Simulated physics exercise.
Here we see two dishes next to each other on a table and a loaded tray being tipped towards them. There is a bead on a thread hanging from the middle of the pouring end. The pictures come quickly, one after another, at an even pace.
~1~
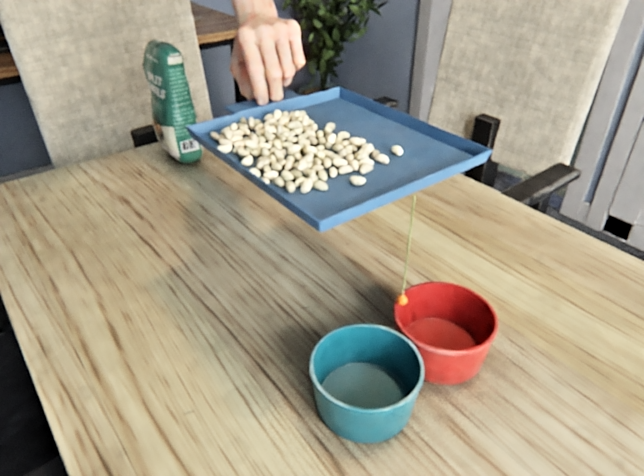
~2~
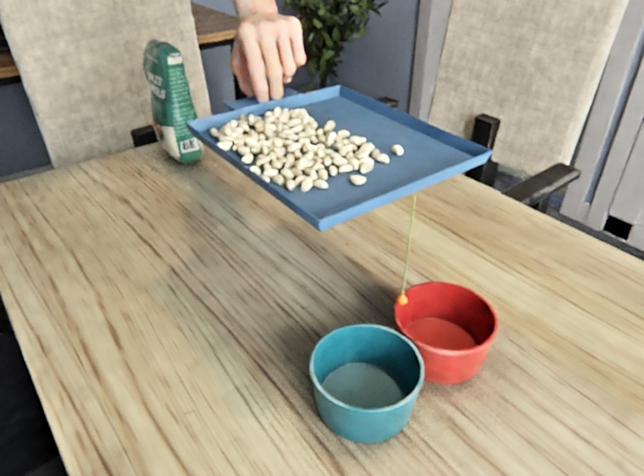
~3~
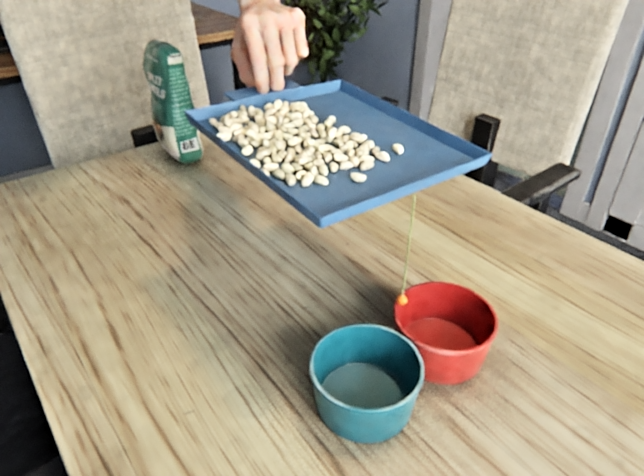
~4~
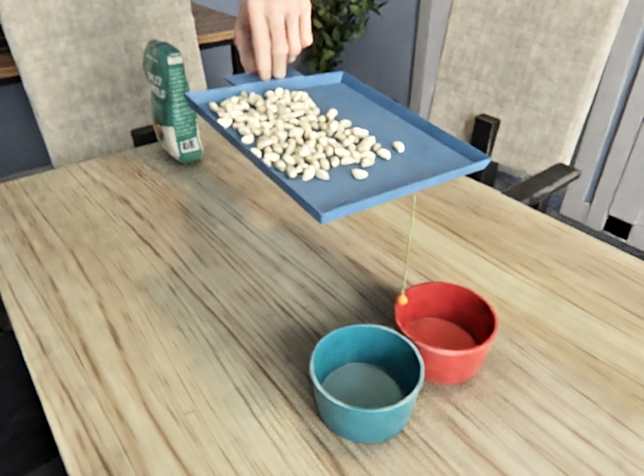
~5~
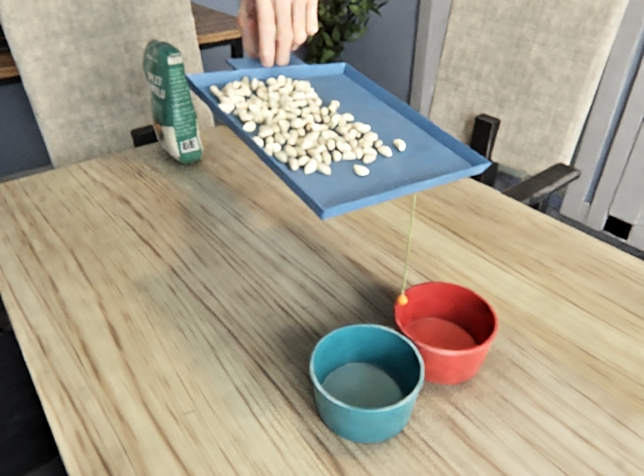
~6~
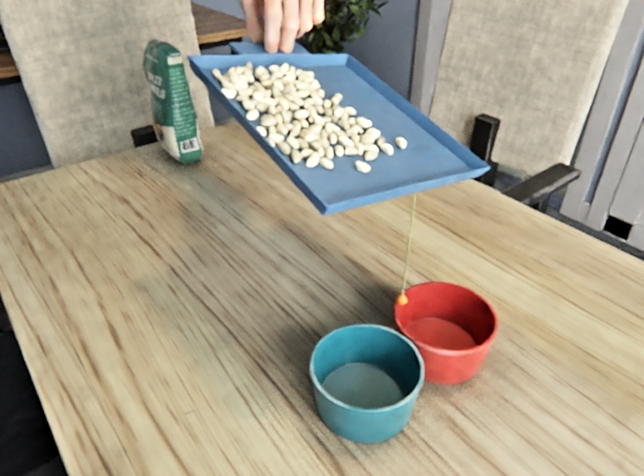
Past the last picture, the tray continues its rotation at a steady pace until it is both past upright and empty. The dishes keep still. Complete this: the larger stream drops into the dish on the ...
... right.
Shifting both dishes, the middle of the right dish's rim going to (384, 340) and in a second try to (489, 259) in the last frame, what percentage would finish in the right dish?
Close to 0 in a hundred, then close to 30 in a hundred.
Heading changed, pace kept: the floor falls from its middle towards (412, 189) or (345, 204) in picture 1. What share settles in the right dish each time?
50 %, give or take, and then 0 %.
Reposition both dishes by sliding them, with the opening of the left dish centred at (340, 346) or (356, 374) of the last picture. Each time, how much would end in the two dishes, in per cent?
Well, you'd get about 30 per cent and then about 20 per cent.
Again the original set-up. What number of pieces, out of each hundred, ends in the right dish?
That part is close to 30 percent of the load.
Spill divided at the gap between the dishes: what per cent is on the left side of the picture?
Left fraction: Around 10 per cent.
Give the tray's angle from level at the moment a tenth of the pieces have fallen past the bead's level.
It sits at roughly 65°.
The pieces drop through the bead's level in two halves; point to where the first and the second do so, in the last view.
(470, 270) first, (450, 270) later.
Soon after the last picture, tray tipped steeply; most on the tray; a stray few in the right dish; a stray few outside both; about a quarter in the air.
A little later, tray tipped right over; about a quarter on the tray; about a quarter in the right dish; about a third outside both; about a quarter in the air.
Later still, tray tipped past a quarter turn; about a third in the right dish; about two thirds outside both.
At rest, tray tipped past a quarter turn; none in the left dish; about a third in the right dish; about two thirds outside both.
